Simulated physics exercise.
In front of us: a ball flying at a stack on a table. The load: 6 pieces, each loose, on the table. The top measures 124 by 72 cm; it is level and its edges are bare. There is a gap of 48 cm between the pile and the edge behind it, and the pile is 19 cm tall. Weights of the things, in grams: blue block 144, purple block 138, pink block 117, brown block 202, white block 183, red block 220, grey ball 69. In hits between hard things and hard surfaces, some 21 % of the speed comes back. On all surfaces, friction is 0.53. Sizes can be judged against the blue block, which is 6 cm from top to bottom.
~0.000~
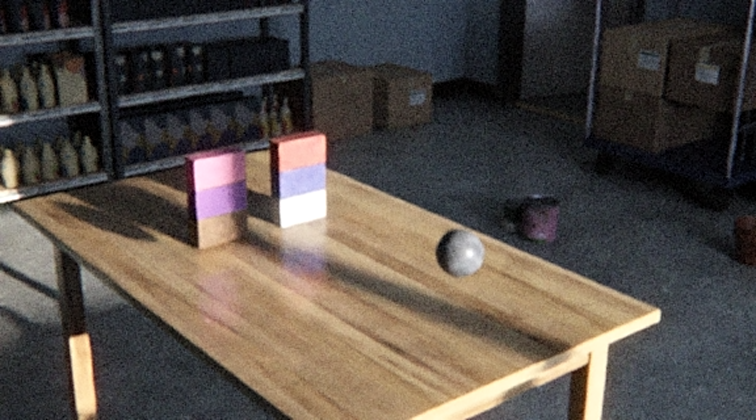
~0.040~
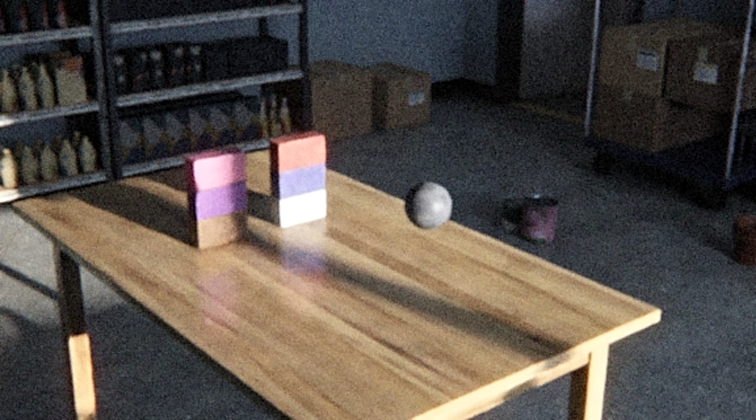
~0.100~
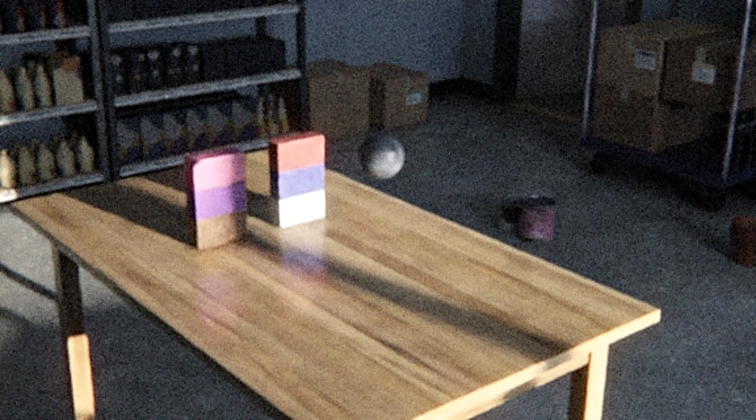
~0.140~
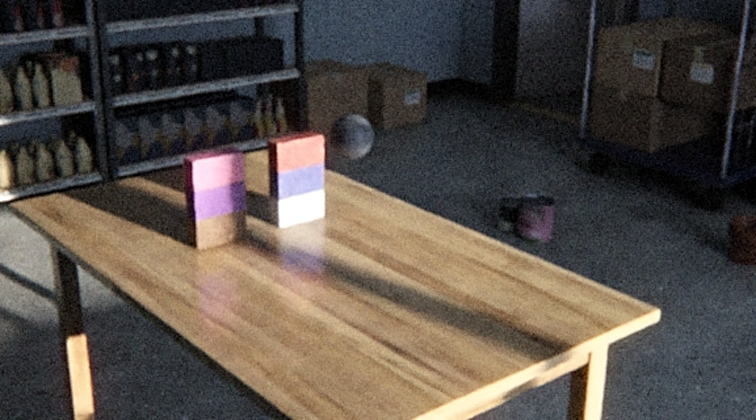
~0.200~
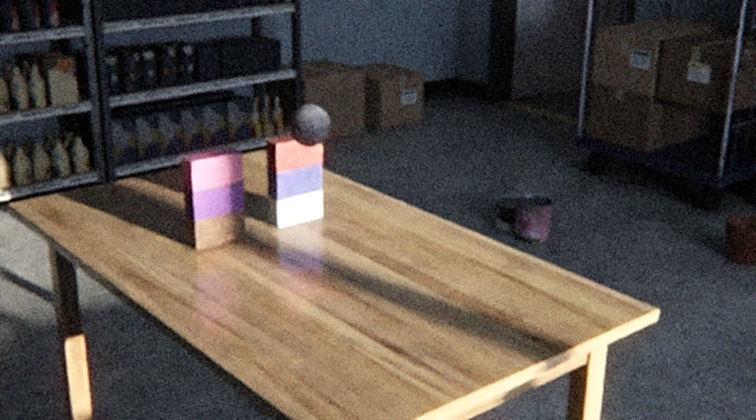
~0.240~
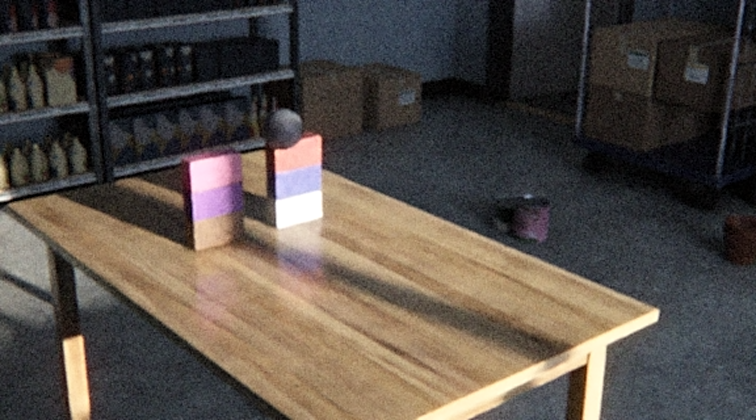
In a dim storeroom with shelves and cardboard boxes, two stacks of coloured blocks stand on a wooden table as a grey ball hangs in the air to their right. The ball flies leftward and rises, then levels out and dips slightly beside the red block's top, while both stacks stay still.
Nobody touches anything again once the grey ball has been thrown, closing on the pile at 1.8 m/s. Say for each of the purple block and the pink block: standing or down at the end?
Purple block: Down, pink block: Down.
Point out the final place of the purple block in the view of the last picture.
It finishes at roughly (199, 222).
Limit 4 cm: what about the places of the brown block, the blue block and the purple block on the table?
Brown block: Remains in place; blue block: Remains in place; purple block: Is displaced.
After 0.44 s, grey ball near (218, 239); pink block leaning 11° near (204, 165); purple block leaning 11° near (208, 196); brown block leaning 6°.
After 0.64 s, grey ball near (217, 241); pink block on its side near (184, 201); purple block on its side near (199, 211).
At rest (1.1 s), tipped over on the table, purple block and pink block; the other 4 in place, give or take 4 cm. Seen from the same camera at the end, purple block near (199, 222), pink block near (181, 210).
